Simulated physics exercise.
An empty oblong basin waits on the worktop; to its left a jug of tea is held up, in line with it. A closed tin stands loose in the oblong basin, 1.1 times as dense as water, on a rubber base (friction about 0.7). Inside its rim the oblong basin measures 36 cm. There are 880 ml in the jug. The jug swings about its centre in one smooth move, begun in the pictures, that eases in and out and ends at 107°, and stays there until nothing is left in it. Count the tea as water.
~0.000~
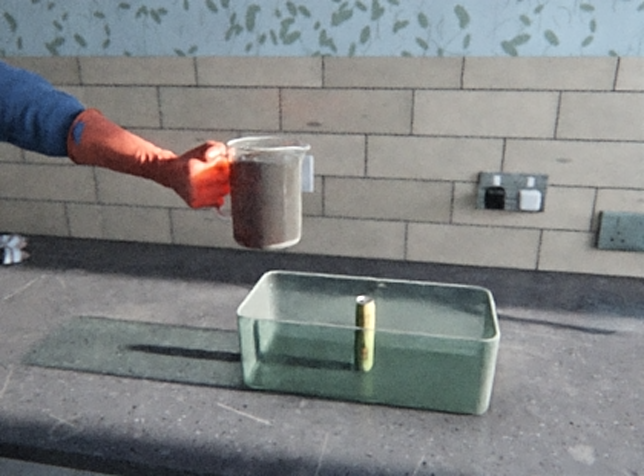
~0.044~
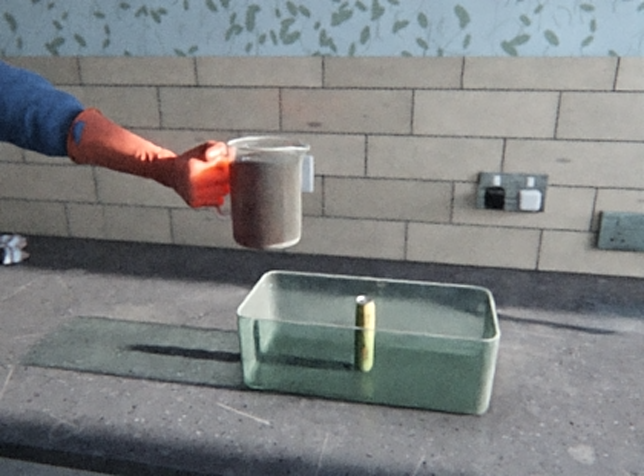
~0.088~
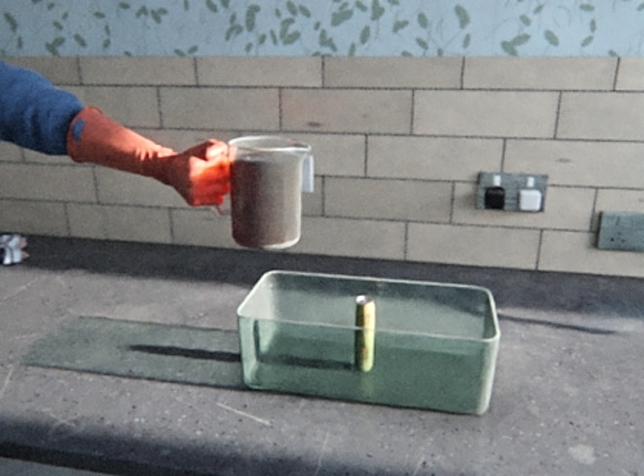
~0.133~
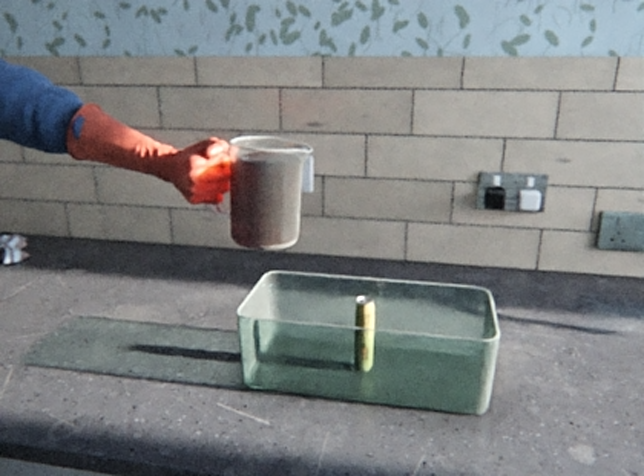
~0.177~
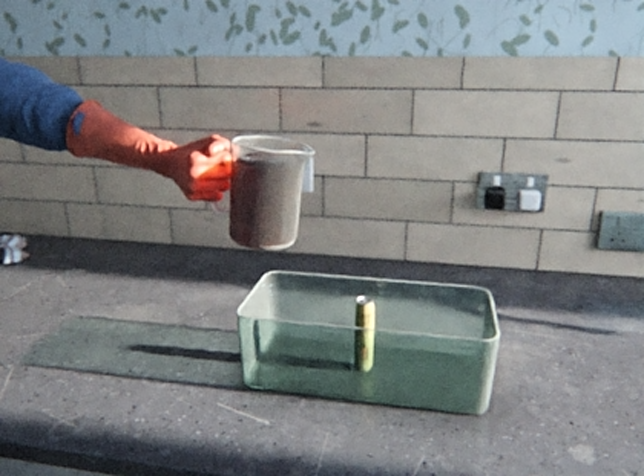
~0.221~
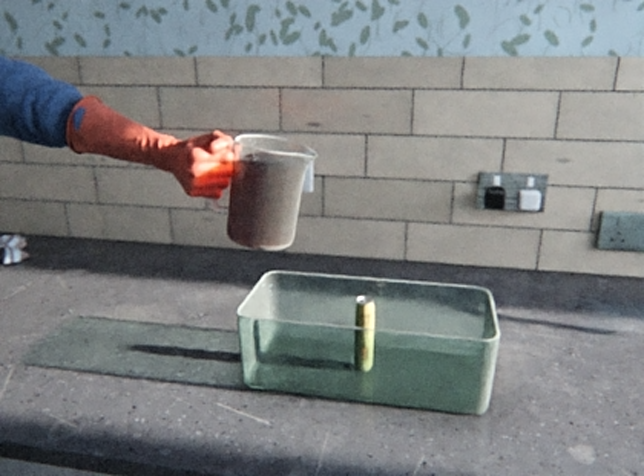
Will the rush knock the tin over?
The tin falls.
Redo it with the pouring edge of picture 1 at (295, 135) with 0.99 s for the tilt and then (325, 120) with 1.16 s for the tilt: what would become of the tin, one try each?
First it falls; then it remains upright.
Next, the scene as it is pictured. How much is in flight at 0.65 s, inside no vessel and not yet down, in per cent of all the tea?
Some 12 per cent.
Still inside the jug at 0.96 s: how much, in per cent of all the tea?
About 38 per cent.
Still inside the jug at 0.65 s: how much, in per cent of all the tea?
Some 88 per cent.
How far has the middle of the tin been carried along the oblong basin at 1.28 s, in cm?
About 8 cm.
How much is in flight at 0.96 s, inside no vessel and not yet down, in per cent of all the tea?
Near 24 in a hundred.
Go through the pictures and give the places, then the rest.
In the first picture, it leans 0°; its right rim is at (309, 146); the tea meets the walls at (234, 156) and (300, 159); the oblong basin's rim runs from (252, 293) to (494, 313); the tin's top is at (365, 303).
In the second picture, it leans 0°; its right rim is at (309, 146); the tea meets the walls at (234, 156) and (300, 159).
In the third picture, it leans 2°; its right rim is at (310, 147); the tea meets the walls at (235, 156) and (300, 160).
In the fourth picture, it leans 4°; its right rim is at (312, 149); the tea meets the walls at (236, 156) and (301, 160).
In the fifth picture, it leans 6°; its right rim is at (314, 152); the tea meets the walls at (237, 157) and (303, 161).
In the sixth picture, it leans 10°; its right rim is at (316, 155); the tea meets the walls at (239, 158) and (307, 161).
After 0.65 s the tilt is 65° and 87 per cent is still to pour; the tin stands where it began.
After 0.96 s the tilt is 100° and 39 per cent is still to pour; the tin stands where it began.
After 1.28 s the tilt is 107° and 4 per cent is still to pour; the tin lies on its side.
After 1.64 s the tilt is 107° and 0 per cent is still to pour; the tin lies on its side.
In the end the tin lies on its side.
